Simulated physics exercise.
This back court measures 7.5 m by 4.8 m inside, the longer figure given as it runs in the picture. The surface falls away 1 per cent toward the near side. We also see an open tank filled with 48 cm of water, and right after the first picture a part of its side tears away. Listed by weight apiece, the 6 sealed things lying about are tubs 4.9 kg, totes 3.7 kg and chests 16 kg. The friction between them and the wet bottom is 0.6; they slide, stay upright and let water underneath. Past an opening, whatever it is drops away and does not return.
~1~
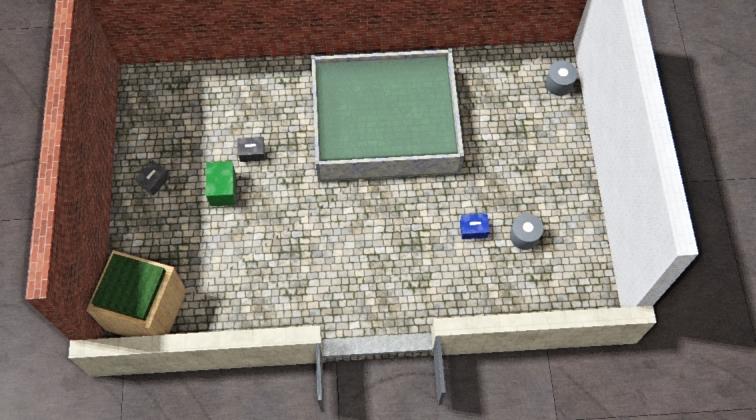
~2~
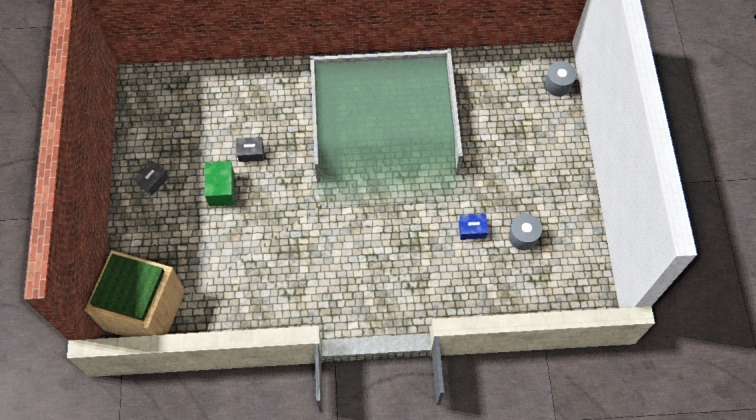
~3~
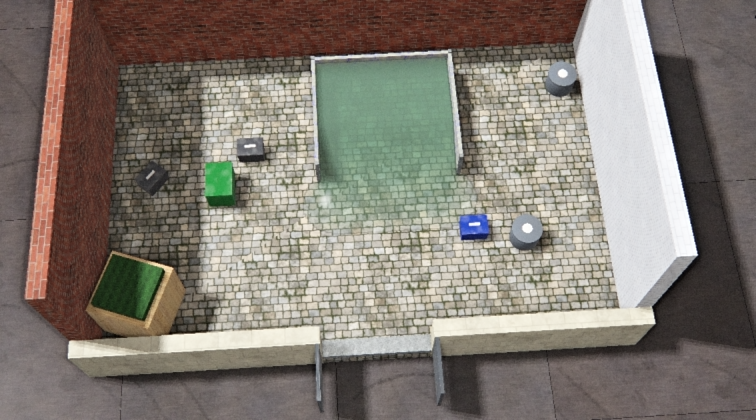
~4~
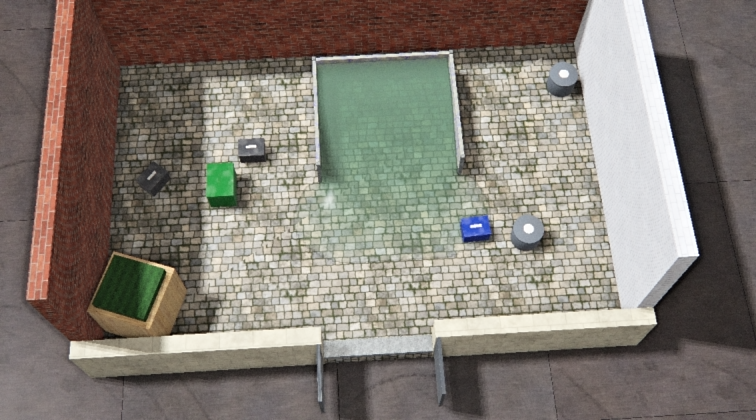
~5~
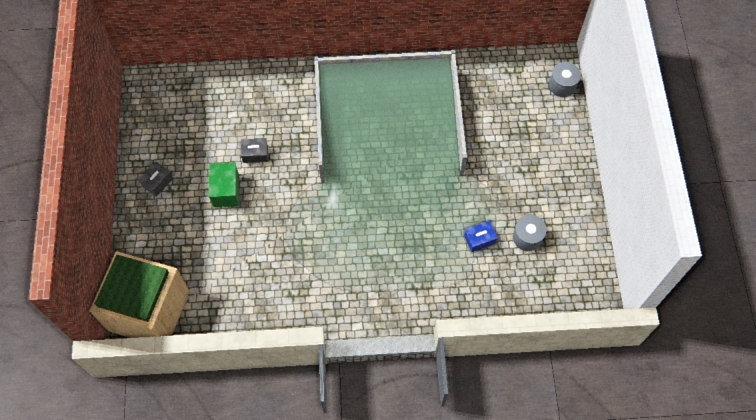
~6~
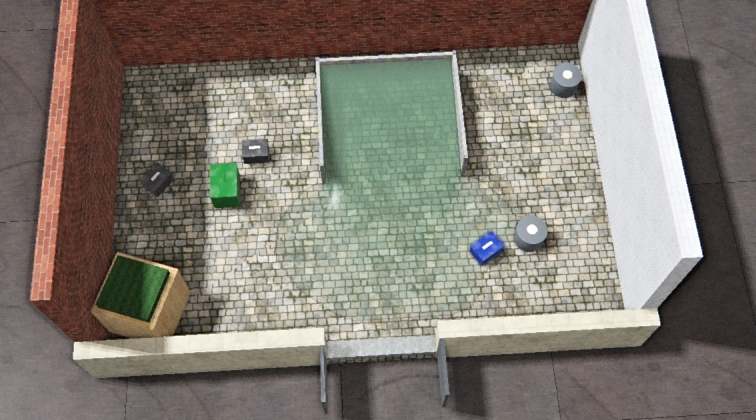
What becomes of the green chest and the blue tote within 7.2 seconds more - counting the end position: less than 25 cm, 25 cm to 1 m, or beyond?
In short: Green chest effectively unmoved, blue tote carried a long way.
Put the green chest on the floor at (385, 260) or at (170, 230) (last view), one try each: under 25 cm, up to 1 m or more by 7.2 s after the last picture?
From the first spot it goes a long way, and from the second it does not really budge.
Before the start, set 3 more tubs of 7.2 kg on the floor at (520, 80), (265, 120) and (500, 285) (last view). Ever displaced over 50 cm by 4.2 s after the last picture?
One by one: Below the mark, below the mark, beyond the mark.
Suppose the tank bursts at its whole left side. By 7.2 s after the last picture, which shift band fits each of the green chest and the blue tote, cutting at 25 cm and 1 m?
Green chest: Displaced far; blue tote: Displaced a little.
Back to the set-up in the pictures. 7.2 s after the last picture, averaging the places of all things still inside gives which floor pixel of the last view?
Around (351, 133).
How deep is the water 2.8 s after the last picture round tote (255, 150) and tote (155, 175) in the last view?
Some 0 cm at the first, some 0 cm at the second.
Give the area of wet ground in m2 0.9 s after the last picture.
Flooded: Near 15 m2.
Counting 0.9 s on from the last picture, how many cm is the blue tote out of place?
About 150 cm out of place.
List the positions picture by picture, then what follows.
The green chest at (219, 178) rests on the ground; the blue tote at (475, 223) rests on the ground; 3.8 m2 under water; 0 of 6 have shifted, in the first picture.
The green chest at (218, 178) rests on the ground; the blue tote at (474, 224), on the bottom; 4.8 m2 under water; 0 of 6 have shifted, in the second picture.
The green chest at (219, 179) rests on the ground; the blue tote at (475, 224) rests on the ground; 5.9 m2 under water; 0 of 6 have shifted, in the third picture.
The green chest at (220, 179) rests on the ground; the blue tote at (476, 226) rests on the ground; water covers 7.2 m2; 0 of 6 have shifted, in the fourth picture.
The green chest at (222, 179) rests on the ground; the blue tote at (481, 234), on the bottom, 15 cm from its start; water covers 8.6 m2; 1 of 6 have shifted, in the fifth picture.
The green chest at (223, 180), on the bottom; the blue tote at (487, 245), on the bottom, 34 cm from its start; 10.2 m2 under water; 1 of 6 have shifted, in the sixth picture.
Then, 0.9 s after the last picture the green chest is near (223, 180), 0.0 m from its start, aground; the blue tote is near (536, 310), 1.5 m from its start, afloat; 0 of 6 are out; 1 afloat.
Then, 2.8 s after the last picture the green chest is near (223, 180), 0.0 m from its start, aground; the blue tote is near (571, 165), 1.7 m from its start, afloat; 0 of 6 are out; 2 afloat.
Then, 4.8 s after the last picture the green chest is near (223, 180), 0.0 m from its start, aground; the blue tote is near (499, 59), 2.9 m from its start, aground; 0 of 6 are out; 1 afloat.
Then, 7.2 s after the last picture the green chest is near (223, 180), 0.0 m from its start, aground; the blue tote is near (461, 53), 3.0 m from its start, afloat; 0 of 6 are out; 3 afloat.
